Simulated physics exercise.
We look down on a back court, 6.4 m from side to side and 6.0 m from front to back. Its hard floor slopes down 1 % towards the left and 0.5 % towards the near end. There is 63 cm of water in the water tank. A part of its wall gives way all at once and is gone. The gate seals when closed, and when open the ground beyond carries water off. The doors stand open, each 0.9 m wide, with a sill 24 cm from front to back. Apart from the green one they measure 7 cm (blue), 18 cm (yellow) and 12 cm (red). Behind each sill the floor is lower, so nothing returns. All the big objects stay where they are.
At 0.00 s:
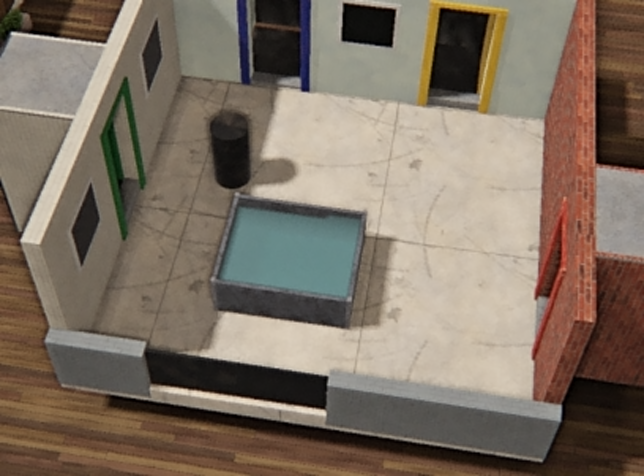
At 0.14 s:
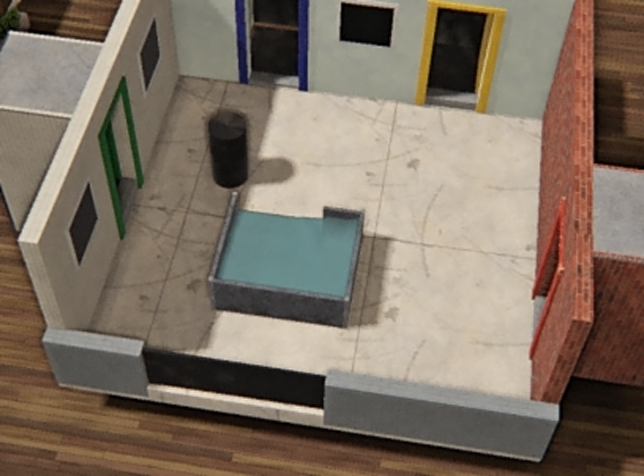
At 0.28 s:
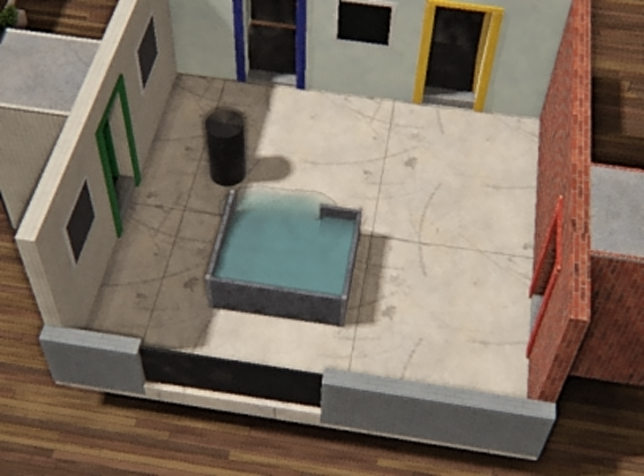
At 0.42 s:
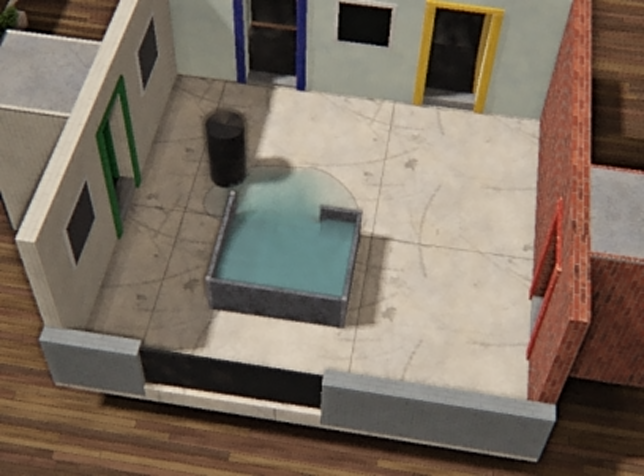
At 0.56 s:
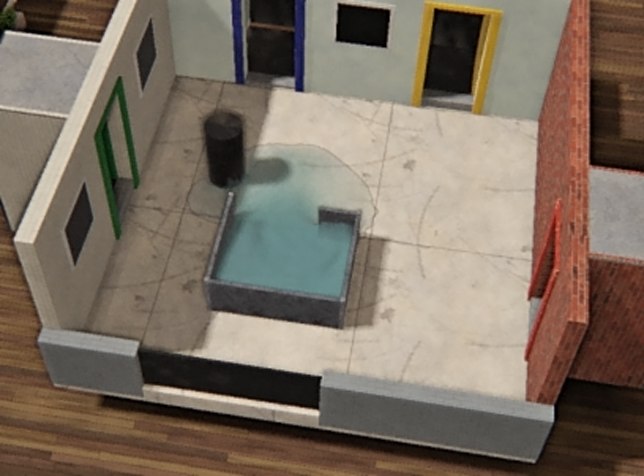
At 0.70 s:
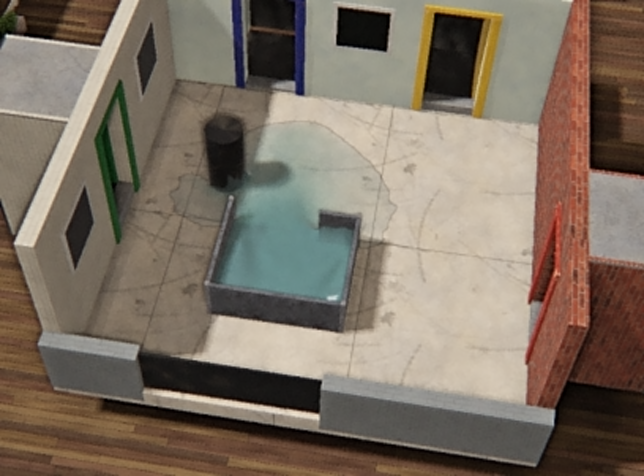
A walled court with a pale, cracked floor is seen from high above its near side, set on brown wooden boards. A grey-walled tank of blue-green water sits near the middle, with a black cylinder behind it, a green doorway left, blue and yellow ones at the back, and a red one in the right brick wall. Part of the tank's far wall vanishes, and water pours out, spreading backward and sideways in a thin, widening sheet around the cylinder, while the view shifts very slightly.
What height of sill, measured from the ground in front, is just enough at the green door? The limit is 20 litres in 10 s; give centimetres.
Close to 8 cm is just enough.
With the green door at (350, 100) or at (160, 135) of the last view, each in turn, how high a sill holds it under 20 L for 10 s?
Roughly 21 and 6.5 cm.
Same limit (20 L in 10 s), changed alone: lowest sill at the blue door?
About 23 cm at blue.
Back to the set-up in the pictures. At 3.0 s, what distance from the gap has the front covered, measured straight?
Some 5.0 m out.
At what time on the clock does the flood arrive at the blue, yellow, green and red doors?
Blue 1.0 s, yellow 1.8 s, green 1.6 s, red 4.5 s.
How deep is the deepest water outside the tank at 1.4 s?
Up to some 40 cm.
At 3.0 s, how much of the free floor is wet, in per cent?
Some 45 per cent of it.
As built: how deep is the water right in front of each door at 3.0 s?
In cm: Blue 18, yellow 10, green 10, red 0.
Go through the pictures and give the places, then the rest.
The first frame shows the water tank at (291, 249) is whole and still, 63 cm deep; the green door at (125, 169) is dry.
In the second frame, water pours out on the far side and has run 0.3 m, to a hidden place; about 5 cm deep outside, 63 cm at the back.
In the third frame, water pours out on the far side and has run 0.8 m, to (305, 194); about 10 cm deep outside, 63 cm at the back.
In the fourth frame, water pours out on the far side and has run 1.3 m, to (311, 171); about 9 cm deep outside, 59 cm at the back.
In the fifth frame, the front is at (293, 148), 1.8 m from the gap on the far side; 3.4 m2 of floor is wet, 54 cm left at the back.
In the sixth frame, the front is at (293, 125), 2.4 m from the gap on the far side; 4.8 m2 of floor is wet, 53 cm left at the back; 1.1 m in a straight line remain to the green door at (119, 172).
After 1.4 s water covers 30 % of the floor, deepest (40 cm) near (238, 191); it has not reached the green door.
After 3.0 s water covers 45 % of the floor, deepest (24 cm) near (177, 80); 10 cm at the green door, 0 litres in over its 25 cm sill.
After 10.0 s water covers 100 % of the floor, deepest (12 cm) near (299, 334); 6 cm at the green door, 0 litres in over its 25 cm sill.
At the green door as built, the water arrived by 1.6 s and peaked near 13 cm at 2.0 s.
Run again over the same 10 s with other heights there, 30 litres in over 7 cm, 12 litres over 9.5 cm. The limit of 20 litres is kept from about 8 cm up.
